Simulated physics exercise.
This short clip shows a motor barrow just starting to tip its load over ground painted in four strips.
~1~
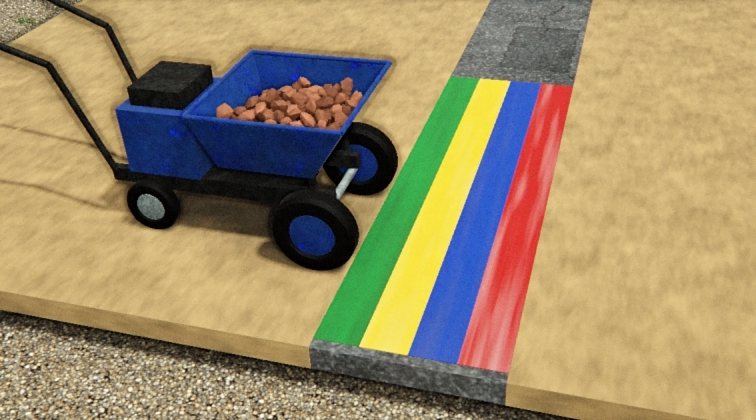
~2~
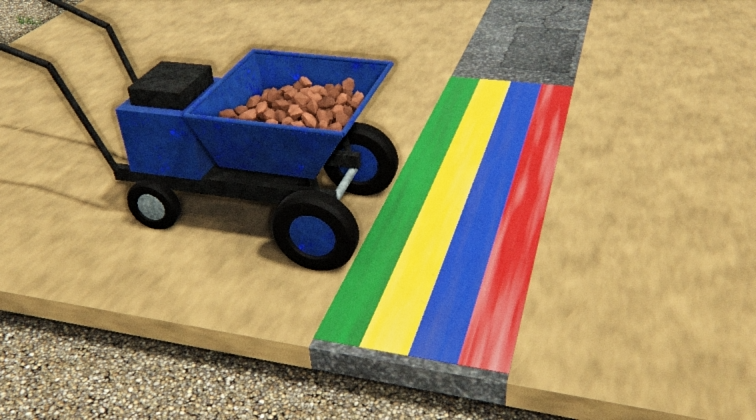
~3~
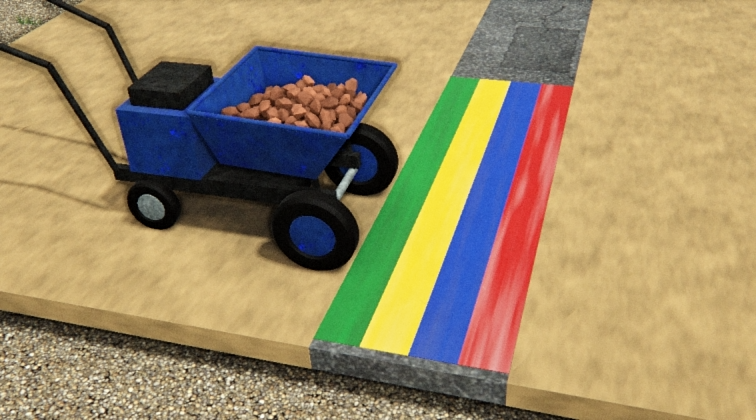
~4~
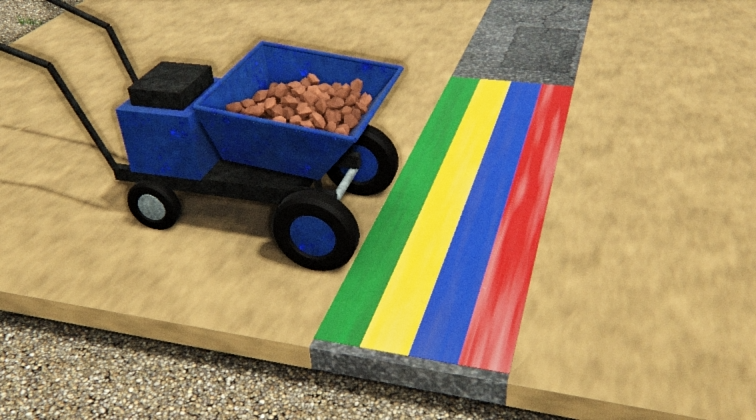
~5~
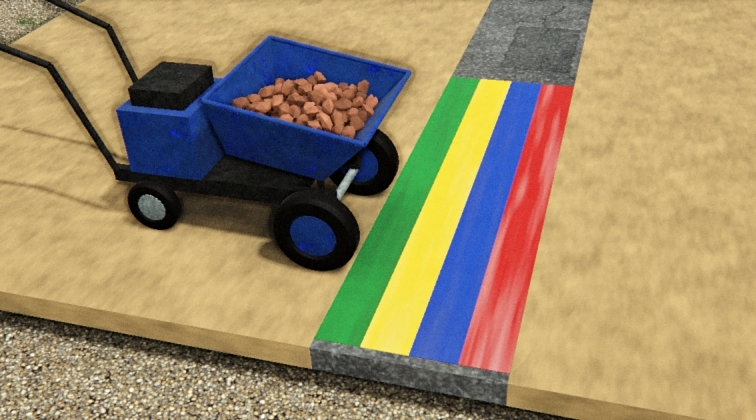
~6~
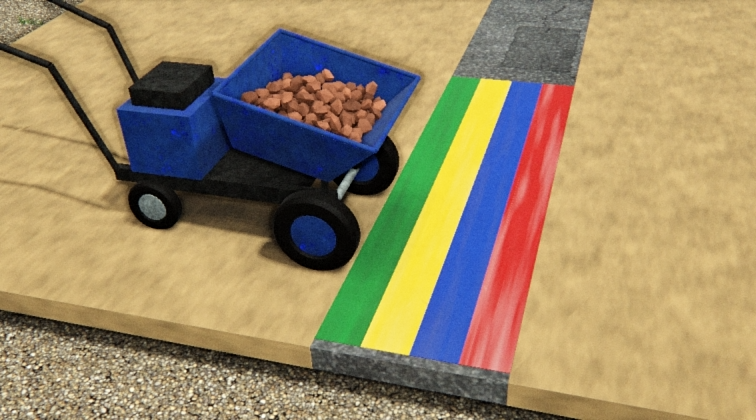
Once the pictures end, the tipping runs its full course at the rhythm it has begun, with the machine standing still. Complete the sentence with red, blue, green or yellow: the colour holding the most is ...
The colour holding the most is blue.
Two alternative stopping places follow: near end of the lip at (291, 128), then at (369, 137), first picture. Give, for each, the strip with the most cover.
I would say that yellow strip the first time, then the red strip the next.
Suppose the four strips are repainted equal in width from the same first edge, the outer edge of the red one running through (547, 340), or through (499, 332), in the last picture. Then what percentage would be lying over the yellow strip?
Shares: Near 20 %; near 0 %.
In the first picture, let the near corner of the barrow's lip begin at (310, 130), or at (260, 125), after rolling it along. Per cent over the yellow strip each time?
30 % and 30 %.
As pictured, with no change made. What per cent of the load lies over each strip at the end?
The green strip takes 0 per cent, the yellow strip 5, the blue strip 40 and the red strip 25.
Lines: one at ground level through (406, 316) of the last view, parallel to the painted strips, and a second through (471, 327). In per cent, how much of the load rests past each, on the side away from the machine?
I'd say about 80 and about 40 in a hundred.
Soon, skip tipped steeply; all in the skip.
A while on, skip tipped right over; nearly all in the skip; a small part over the blue strip; a stray few over the red strip.
Towards the end, skip tipped right over; about a third in the skip; a stray few over the yellow strip; about a third over the blue strip; about a quarter over the red strip; a small part off the paint.
Finally, skip tipped right over; about a quarter in the skip; none over the green strip; a small part over the yellow strip; about a third over the blue strip; about a quarter over the red strip; a small part off the paint.
